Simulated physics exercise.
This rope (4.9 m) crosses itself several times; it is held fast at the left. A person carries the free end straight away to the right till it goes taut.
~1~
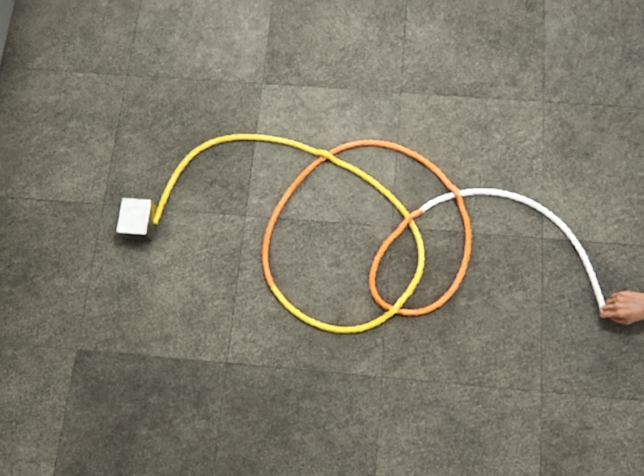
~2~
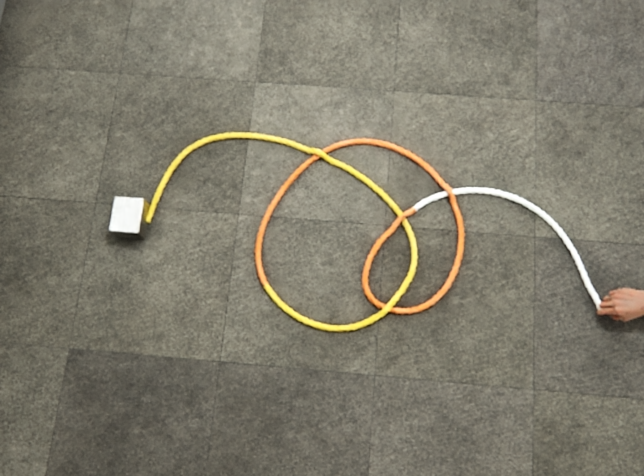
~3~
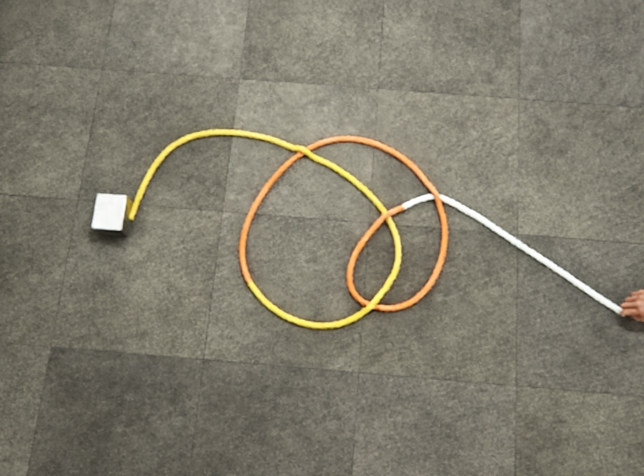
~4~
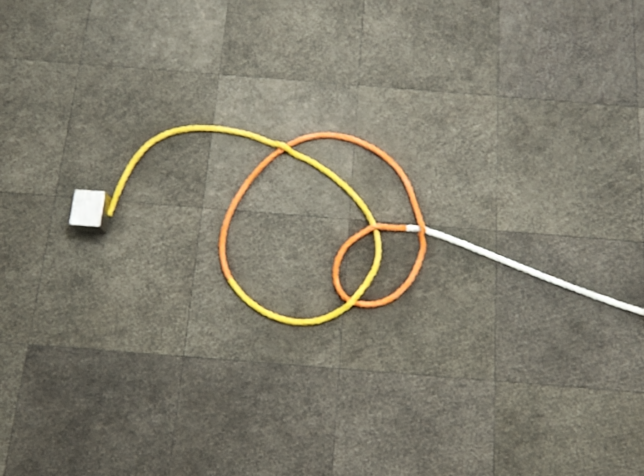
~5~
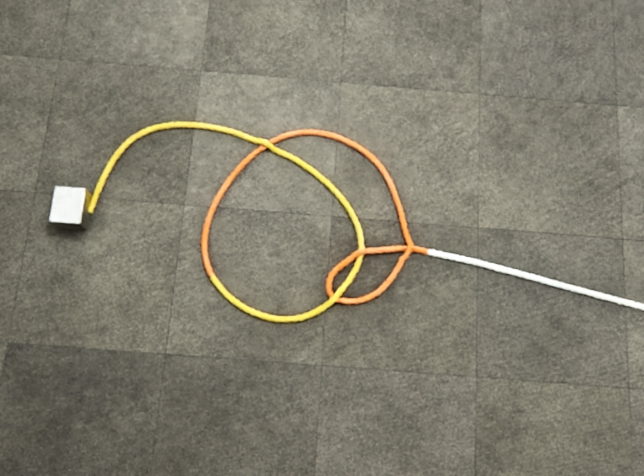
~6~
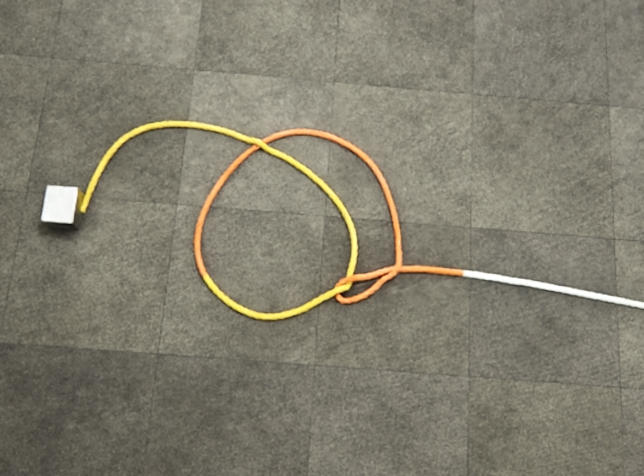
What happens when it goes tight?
Outcome: The rope knots.
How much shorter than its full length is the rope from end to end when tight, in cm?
Some 30 cm.
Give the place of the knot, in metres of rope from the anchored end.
About 1.6 m.
Next, the ends are 2.9 m apart, loops still 23 cm across.
Then, the ends are 3.7 m apart, loops still 8 cm across.
After that, the ends are 4.4 m apart, with a tight lump 1.8 m from the fixed end.
Later, the ends are 4.6 m apart, with a tight lump 1.7 m from the fixed end.
At the end, the ends are 4.6 m apart, loops still 7 cm across.
